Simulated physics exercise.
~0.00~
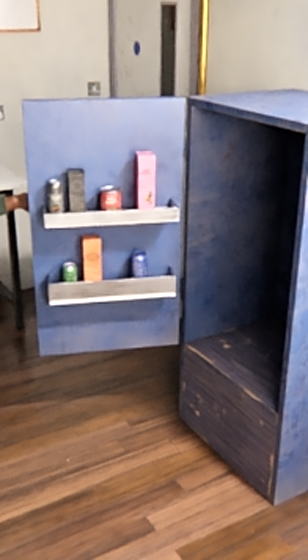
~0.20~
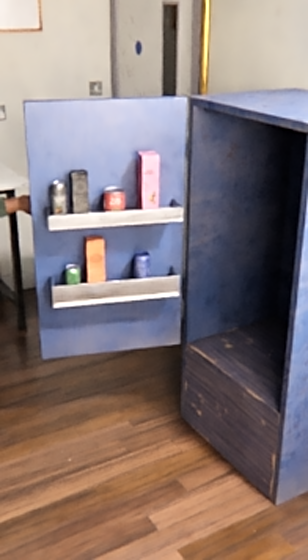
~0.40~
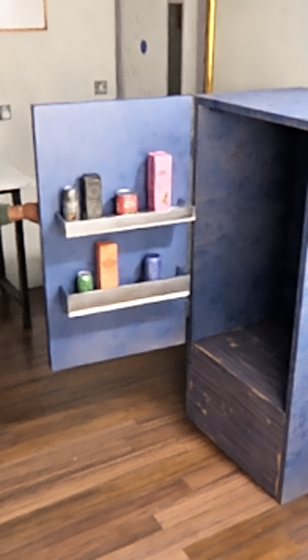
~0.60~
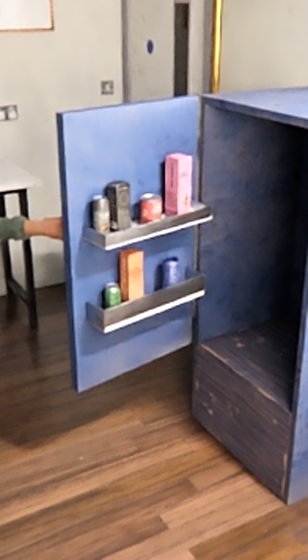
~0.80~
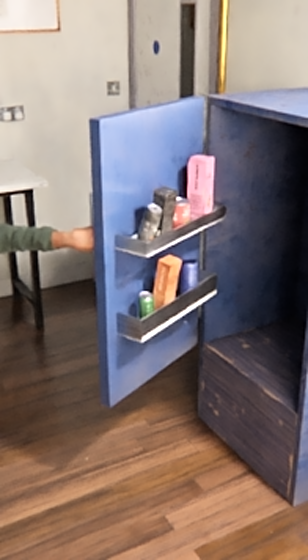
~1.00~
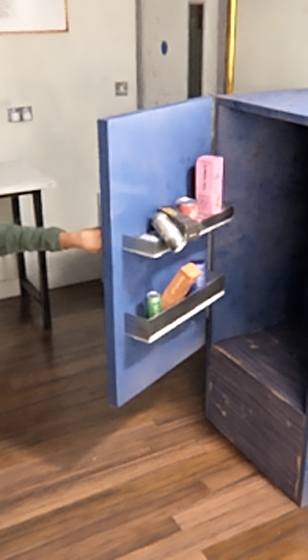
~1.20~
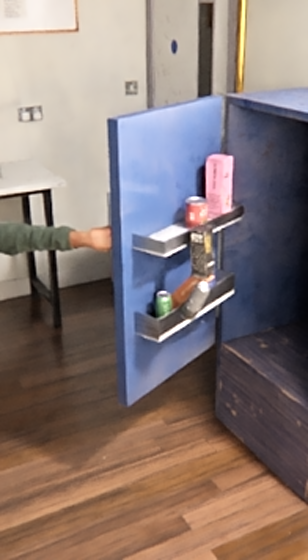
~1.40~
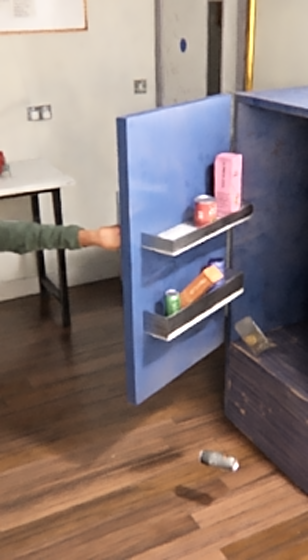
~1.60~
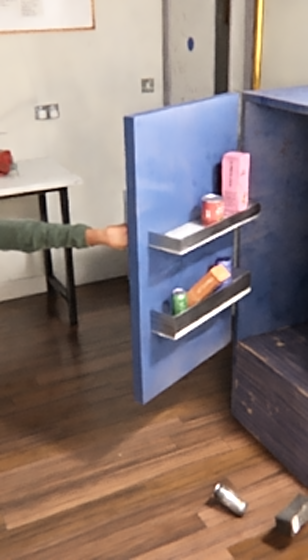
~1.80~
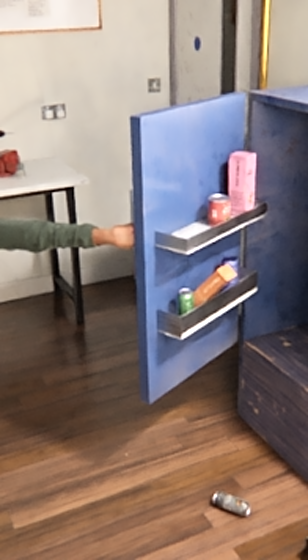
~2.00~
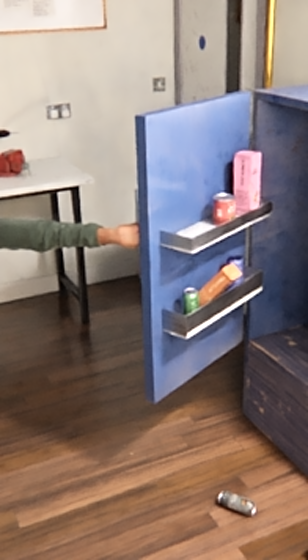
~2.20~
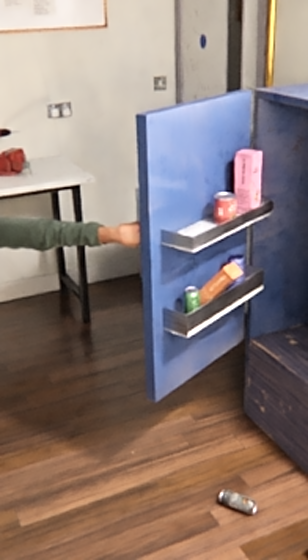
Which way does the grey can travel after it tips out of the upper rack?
The grey can moves down, dropping past the lower rack to the wooden floor.
A blue cabinet door with two racks of small cans and cartons stands wide open in a room with a wooden floor, seen from in front. A hand at its left edge swings it partway towards the cabinet on the right, while the view shifts slightly left. As the door halts, the grey can and black carton topple over the upper rail and drop to the floor, the carton passing out of view. The orange carton tips over in the lower rack. At the end the grey can lies on the floorboards, while the pink carton, red tin and green can still stand in the racks.
